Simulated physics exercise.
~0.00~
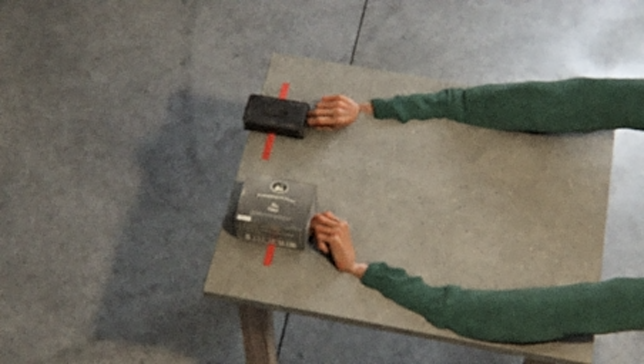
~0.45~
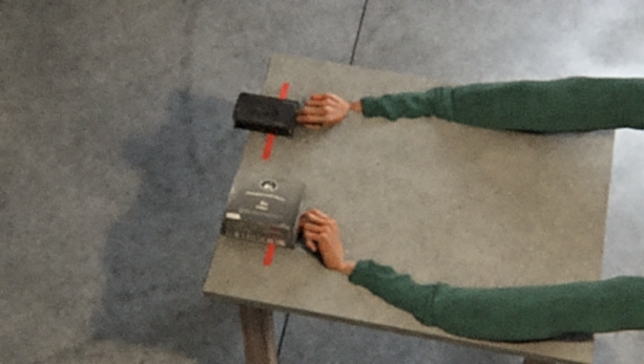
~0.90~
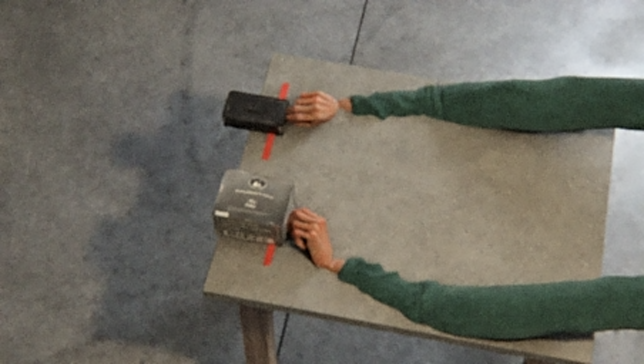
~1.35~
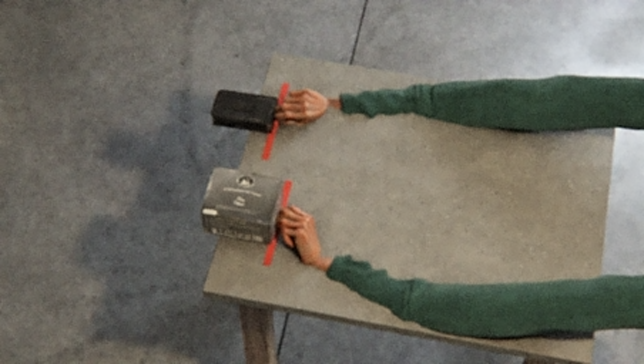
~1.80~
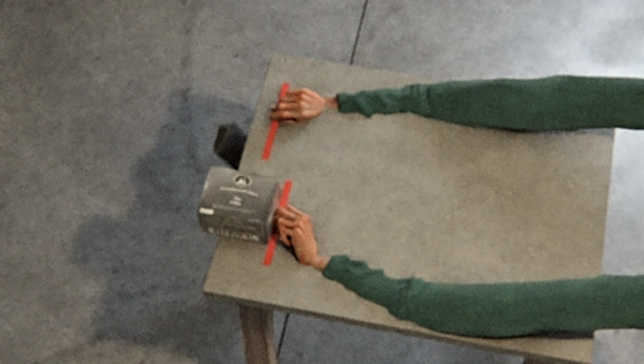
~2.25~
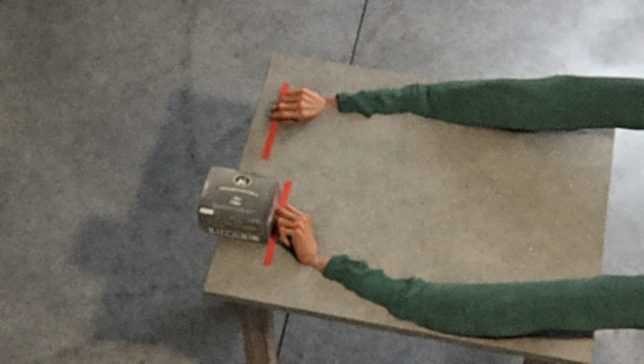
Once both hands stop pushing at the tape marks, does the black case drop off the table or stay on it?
The black case drops off the left edge of the table. The grey box stays on top.
